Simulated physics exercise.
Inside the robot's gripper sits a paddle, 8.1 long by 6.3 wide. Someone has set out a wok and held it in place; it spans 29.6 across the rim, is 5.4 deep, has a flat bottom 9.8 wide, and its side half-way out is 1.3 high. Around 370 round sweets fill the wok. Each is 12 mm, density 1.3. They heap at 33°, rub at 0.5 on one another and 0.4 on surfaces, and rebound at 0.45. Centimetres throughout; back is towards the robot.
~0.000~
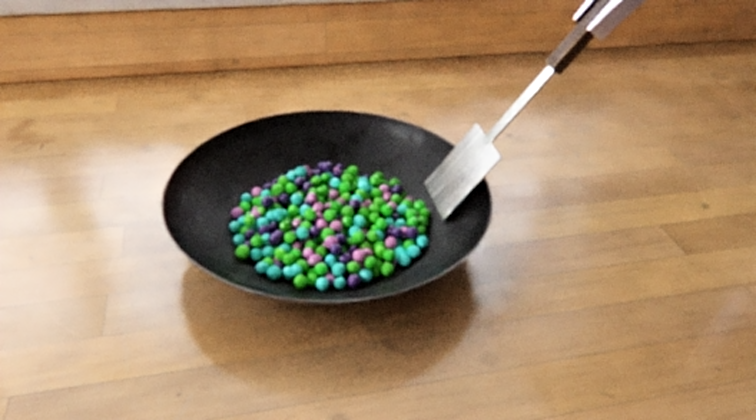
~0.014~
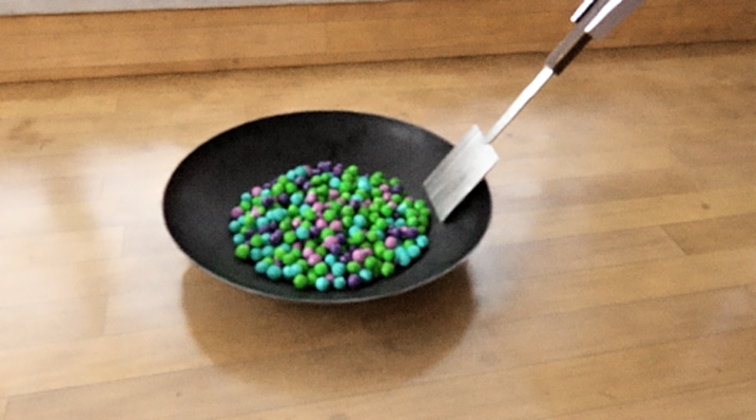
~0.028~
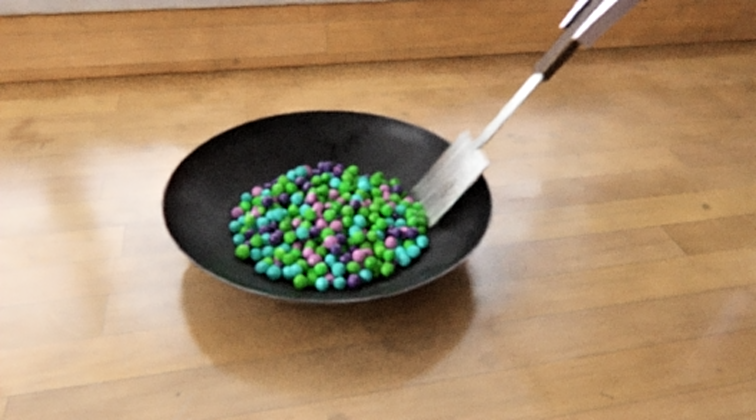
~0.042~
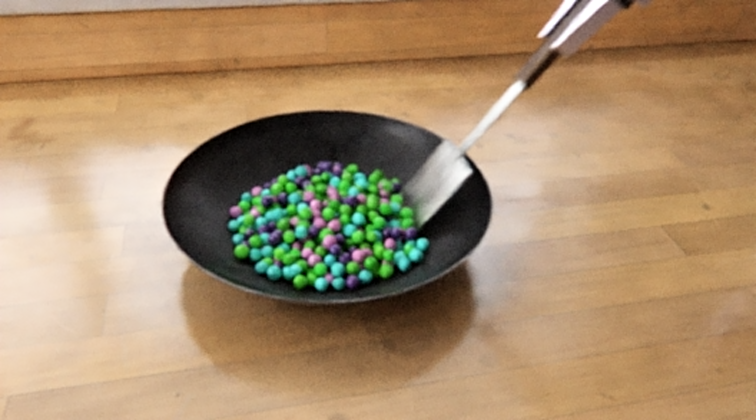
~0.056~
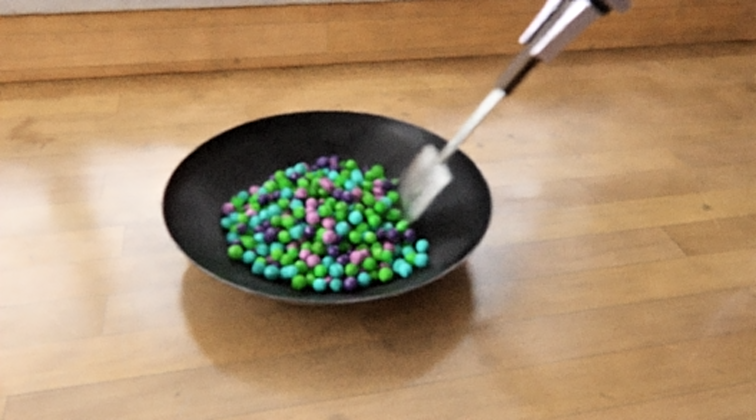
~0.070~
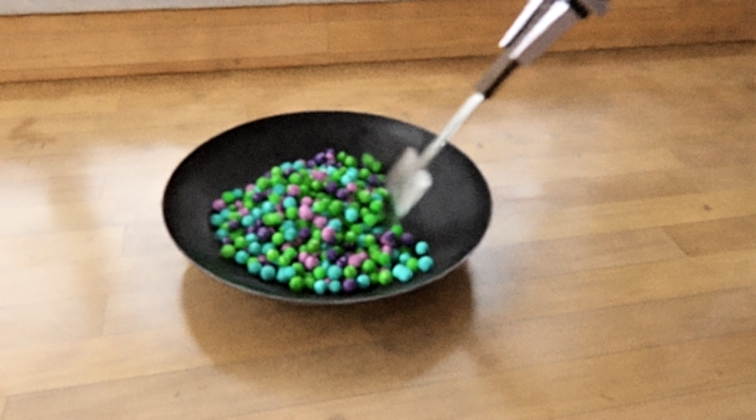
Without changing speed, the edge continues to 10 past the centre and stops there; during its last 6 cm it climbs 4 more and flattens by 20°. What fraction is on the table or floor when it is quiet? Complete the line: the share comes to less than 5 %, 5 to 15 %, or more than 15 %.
The share comes to more than 15 %.
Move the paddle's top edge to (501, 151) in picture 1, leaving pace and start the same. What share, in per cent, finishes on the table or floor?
About 20%.
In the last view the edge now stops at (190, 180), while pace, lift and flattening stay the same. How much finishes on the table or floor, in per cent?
Estimate: Approx. 30 %.
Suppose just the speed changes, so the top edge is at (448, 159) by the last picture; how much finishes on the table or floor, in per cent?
Roughly 15 per cent.
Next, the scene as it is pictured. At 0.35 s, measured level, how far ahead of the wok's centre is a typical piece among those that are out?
Around 28 centimetres ahead.
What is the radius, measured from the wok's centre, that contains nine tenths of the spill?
It comes to about 90 cm.
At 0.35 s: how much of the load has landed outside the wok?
Some 5 per cent of the load.
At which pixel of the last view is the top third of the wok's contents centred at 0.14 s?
Roughly pixel (266, 199).
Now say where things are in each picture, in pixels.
Paddle top edge at (489, 140), sloping 54°; upper third of the load around (331, 211), from x 235 to 425, top at y 165; 373 in the wok, in the first picture.
Paddle top edge at (487, 141), sloping 54°; upper third of the load around (331, 211), from x 235 to 425, top at y 165, in the second picture.
Paddle top edge at (476, 147), sloping 54°; upper third of the load around (331, 211), from x 235 to 420, top at y 165, in the third picture.
Paddle top edge at (458, 155), sloping 54°; upper third of the load around (335, 209), from x 235 to 425, top at y 165, in the fourth picture.
Paddle top edge at (439, 161), sloping 54°; upper third of the load around (330, 207), from x 230 to 425, top at y 160, in the fifth picture.
Paddle top edge at (420, 165), sloping 54°; upper third of the load around (320, 205), from x 220 to 425, top at y 155; 373 in the wok, in the sixth picture.
By 0.10 s, sloping 54°, highest piece 8 above the table; 373 in the wok.
By 0.14 s, sloping 50°, highest piece 8 above the table; 373 in the wok.
By 0.35 s, sloping 34°, highest piece 17 above the table; 286 in the wok, 22 on the table or floor, 65 on the blade or in flight.
By 1.40 s, sloping 34°, highest piece 5 above the table; 286 in the wok, 87 on the table or floor.
Final count, 286 in the wok, 87 on the table or floor. That is 23 % on the table or floor.
